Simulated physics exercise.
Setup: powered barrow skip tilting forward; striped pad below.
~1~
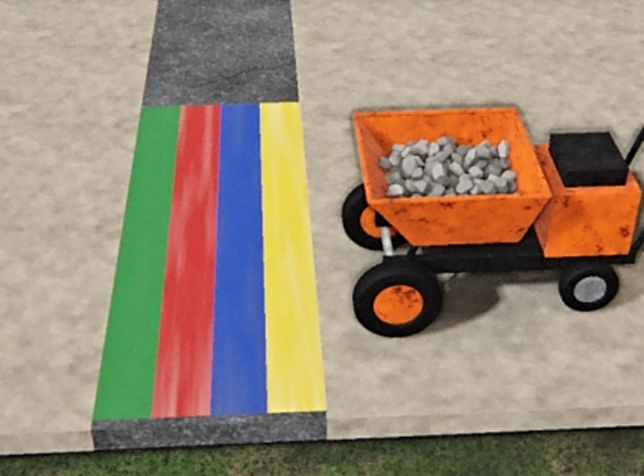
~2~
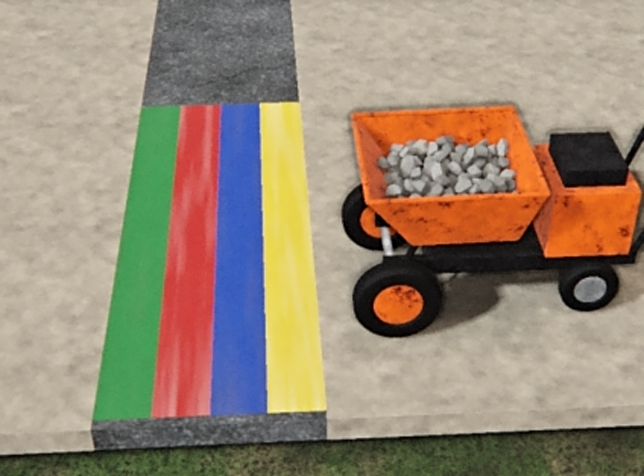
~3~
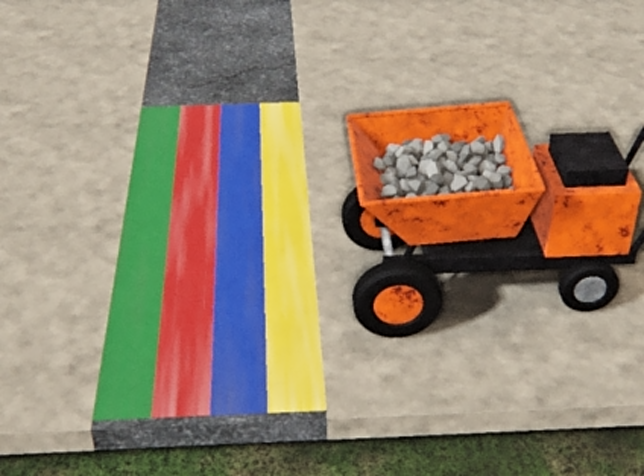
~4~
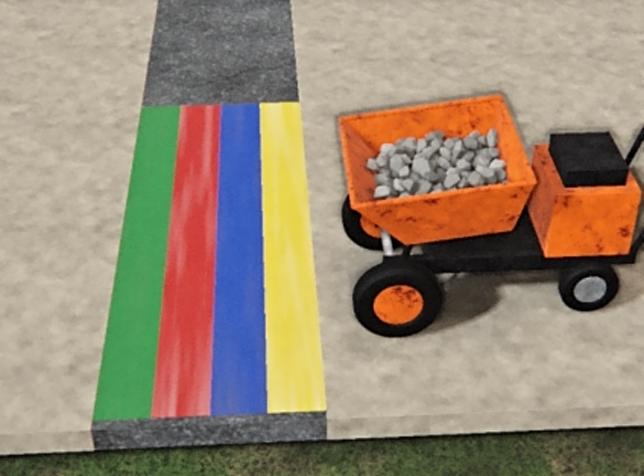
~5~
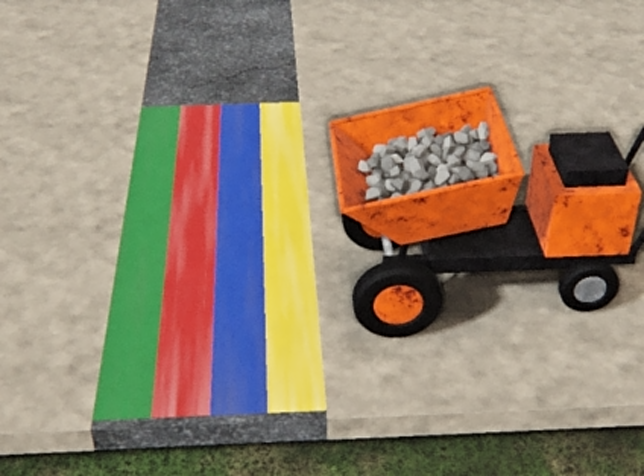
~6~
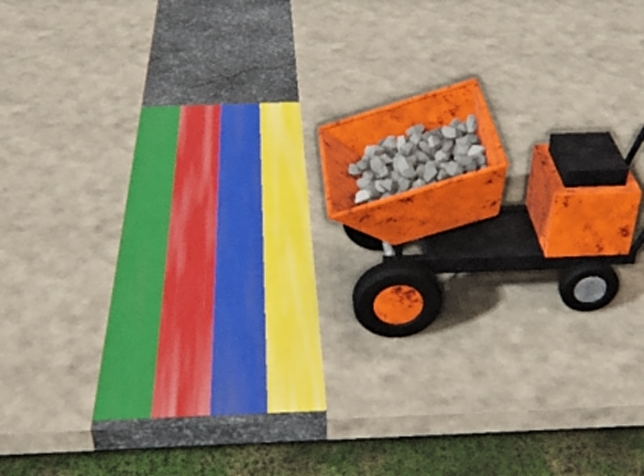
An orange powered barrow with black tyres and a skip full of grey broken stones stands at the right on pale, sandy-looking ground, seen from above and to the side. To its left lies a pad striped green, red, blue and yellow, with dark grey paving behind and grass along the bottom. The skip starts level, then tilts gradually leftward, its stones staying inside, while barrow and camera stay still.
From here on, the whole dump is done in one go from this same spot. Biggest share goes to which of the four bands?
Biggest share: Blue.
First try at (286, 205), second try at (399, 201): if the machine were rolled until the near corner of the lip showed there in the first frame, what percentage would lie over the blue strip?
About 0 per cent for the first spot and about 40 per cent for the second.
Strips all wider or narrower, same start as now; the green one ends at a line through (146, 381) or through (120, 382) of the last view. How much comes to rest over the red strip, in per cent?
30 and 30 percent, roughly.
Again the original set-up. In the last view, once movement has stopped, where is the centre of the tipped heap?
At about (229, 288), give or take.
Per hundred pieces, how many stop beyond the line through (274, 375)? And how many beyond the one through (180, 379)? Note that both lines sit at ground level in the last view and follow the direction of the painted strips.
Roughly 90 and 10 percent.
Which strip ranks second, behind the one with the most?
I'd say the red one.
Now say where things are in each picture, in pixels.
In the first picture, lip of the skip (371, 202), level; top of the load (443, 170), broken stones; yellow strip (295, 369); blue strip (239, 372); red strip (183, 374); green strip (127, 377).
In the second picture, lip of the skip (369, 203), level; top of the load (441, 170).
In the third picture, lip of the skip (363, 204), tipped barely; top of the load (454, 167).
In the fourth picture, lip of the skip (354, 207), tipped a little; top of the load (447, 164).
In the fifth picture, lip of the skip (343, 211), tipped a little; top of the load (459, 155).
In the sixth picture, lip of the skip (331, 217), tipped clearly; top of the load (447, 150); yellow strip (295, 369); blue strip (239, 372); red strip (183, 374); green strip (127, 377).
Just after the last frame, skip tipped steeply; every one in the skip.
A moment on, skip tipped right over; the larger part in the skip; about a tenth over the blue strip.
Further on, skip tipped right over; roughly a quarter in the skip; just a few over the yellow strip; roughly half over the blue strip; roughly a quarter over the red strip; about a tenth over the green strip; just a few off the paint.
When it is over, skip tipped right over; just a few in the skip; about a tenth over the yellow strip; roughly half over the blue strip; roughly a quarter over the red strip; about a tenth over the green strip; just a few off the paint.
